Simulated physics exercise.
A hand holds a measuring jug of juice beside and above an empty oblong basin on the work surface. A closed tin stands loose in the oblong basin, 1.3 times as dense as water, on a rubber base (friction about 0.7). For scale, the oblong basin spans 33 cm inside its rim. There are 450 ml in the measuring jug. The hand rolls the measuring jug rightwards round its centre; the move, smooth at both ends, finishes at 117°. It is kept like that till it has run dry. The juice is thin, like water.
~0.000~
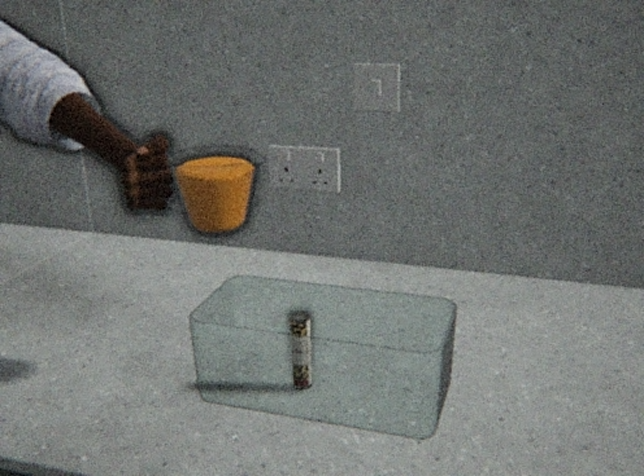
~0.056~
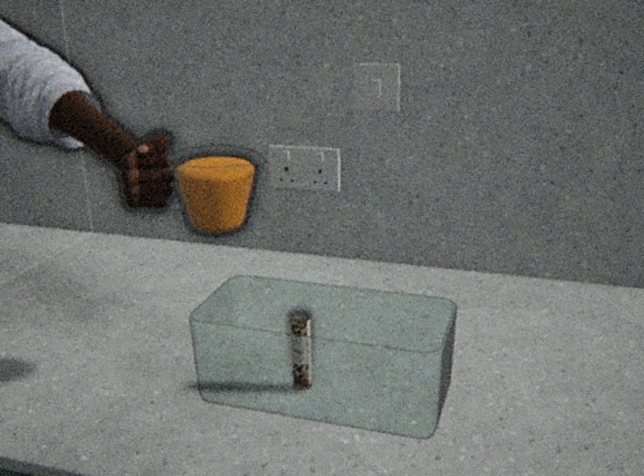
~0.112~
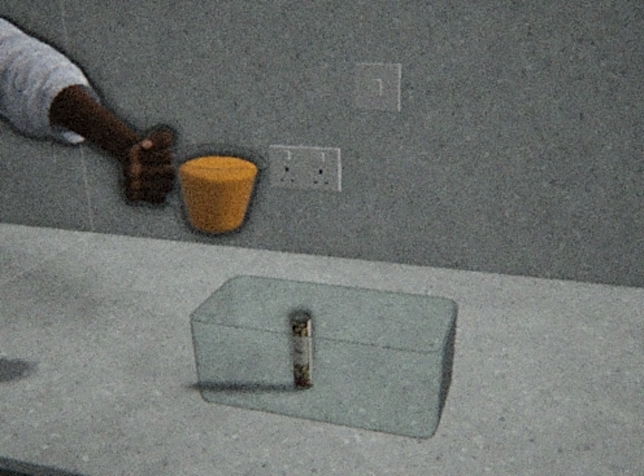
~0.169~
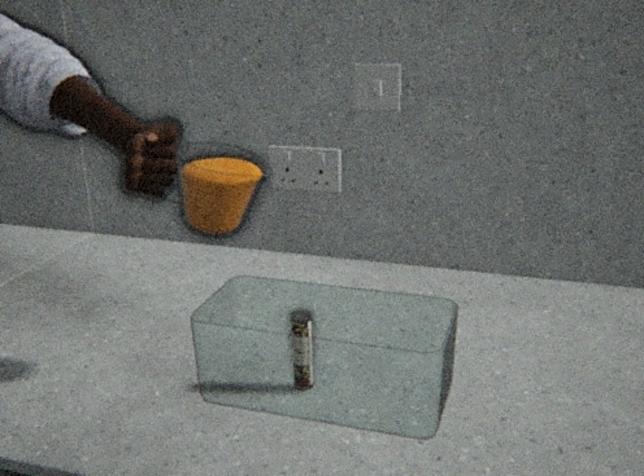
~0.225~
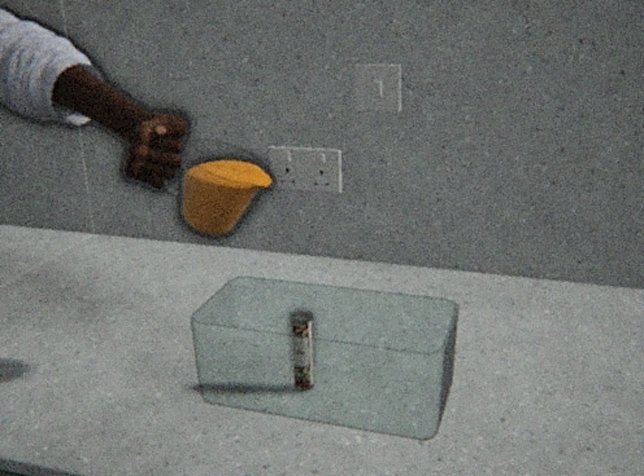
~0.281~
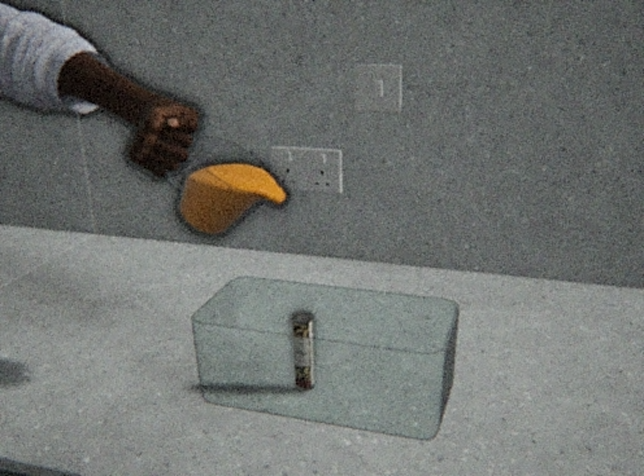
A hand tilting a measuring jug of orange juice rightwards above a clear oblong basin with a small upright tin standing inside.
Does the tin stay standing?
The tin falls.
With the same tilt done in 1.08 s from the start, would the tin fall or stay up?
The tin stays up.
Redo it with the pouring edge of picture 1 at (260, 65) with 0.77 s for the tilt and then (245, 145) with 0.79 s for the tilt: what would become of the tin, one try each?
First it remains upright; then it goes over.
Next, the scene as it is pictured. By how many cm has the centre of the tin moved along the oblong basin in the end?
About 8.0 cm.
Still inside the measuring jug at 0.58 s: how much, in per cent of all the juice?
Some 28 per cent.
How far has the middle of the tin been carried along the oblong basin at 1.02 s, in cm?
About 5 cm.
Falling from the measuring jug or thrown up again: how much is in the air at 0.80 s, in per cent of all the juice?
Some 4 per cent.
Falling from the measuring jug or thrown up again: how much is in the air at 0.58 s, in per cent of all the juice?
About 32 per cent.
After 0.58 s the tilt is 100° and 29 per cent is still to pour; the tin stands where it began.
After 0.80 s the tilt is 117° and 0 per cent is still to pour; the tin stands 1 cm from where it began.
After 1.02 s the tilt is 117° and 0 per cent is still to pour; the tin leans 37°.
After 1.27 s the tilt is 117° and 0 per cent is still to pour; the tin lies on its side.
In the end the tin lies on its side.
